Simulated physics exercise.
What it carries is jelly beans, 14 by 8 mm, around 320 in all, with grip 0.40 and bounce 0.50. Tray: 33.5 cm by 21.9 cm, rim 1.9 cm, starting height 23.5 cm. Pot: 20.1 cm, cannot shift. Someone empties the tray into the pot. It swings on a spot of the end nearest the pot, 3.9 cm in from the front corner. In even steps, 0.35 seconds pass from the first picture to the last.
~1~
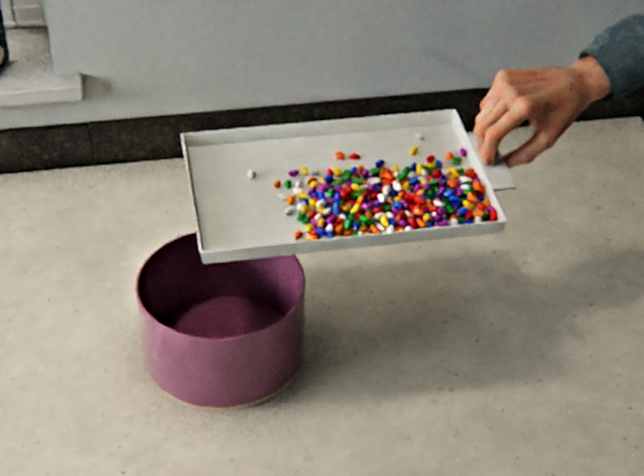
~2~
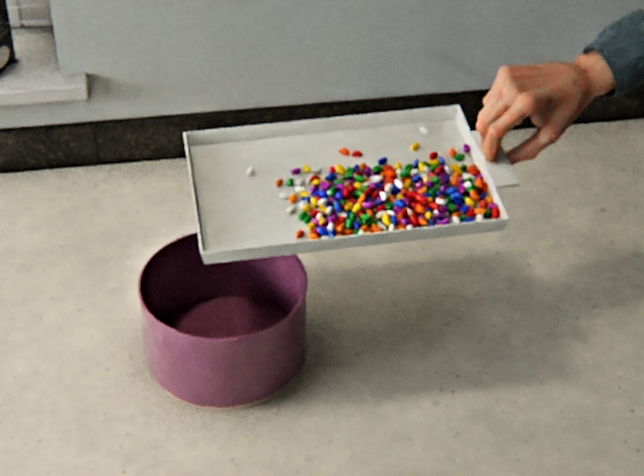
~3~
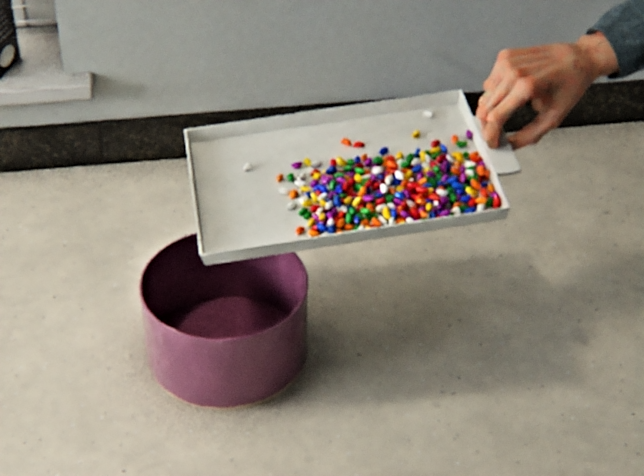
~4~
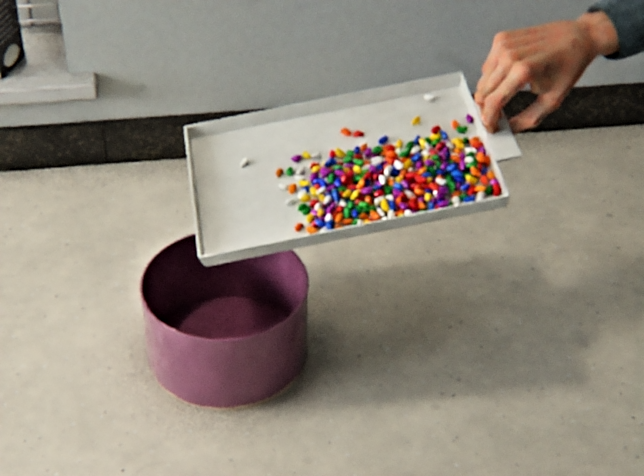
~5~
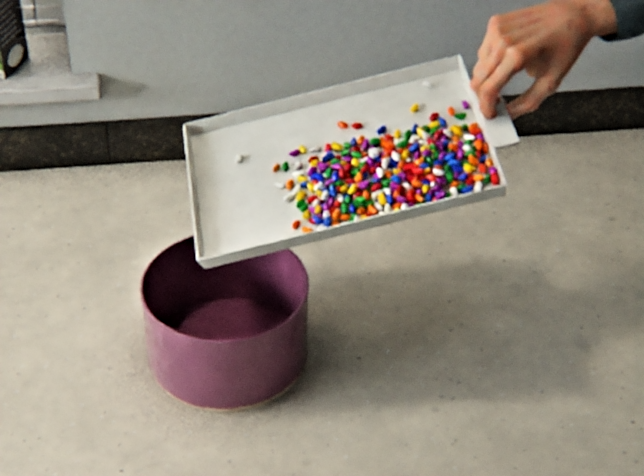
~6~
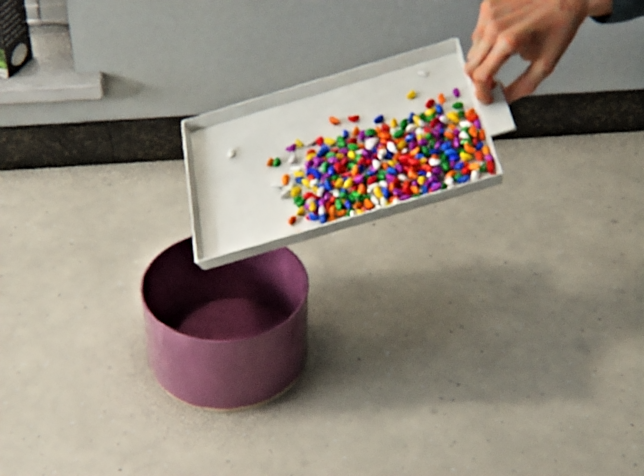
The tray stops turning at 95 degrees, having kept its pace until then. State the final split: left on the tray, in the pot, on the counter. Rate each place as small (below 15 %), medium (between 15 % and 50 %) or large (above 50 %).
Tray - small; pot - small; counter - large.
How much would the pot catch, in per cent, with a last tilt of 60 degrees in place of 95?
The pot would get around 5 per cent.
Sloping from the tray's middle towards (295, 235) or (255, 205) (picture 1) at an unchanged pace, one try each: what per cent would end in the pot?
First try: Around 0 percent; second try: Around 25 percent.
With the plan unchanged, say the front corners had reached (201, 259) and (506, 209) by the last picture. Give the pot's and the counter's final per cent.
Pot 0 % / counter 100 %.
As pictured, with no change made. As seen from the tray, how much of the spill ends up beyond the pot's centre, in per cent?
Share: Close to 100 %.
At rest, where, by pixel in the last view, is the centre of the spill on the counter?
At about (125, 442).
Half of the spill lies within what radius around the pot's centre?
Some 20 centimetres.
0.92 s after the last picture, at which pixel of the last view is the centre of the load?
Load centre: About (155, 403) px.
Then, 0.55 s after the last picture, tilt 55 degrees; the tray holds 90 %, the pot 0 %.
Then, 0.92 s after the last picture, tilt 79 degrees; the tray holds 25 %, the pot 5 %.
Then, 1.38 s after the last picture, tilt 95 degrees; the tray holds 5 %, the pot 5 %.
In the end, tray 0 %, pot 5 %, counter 95 %.
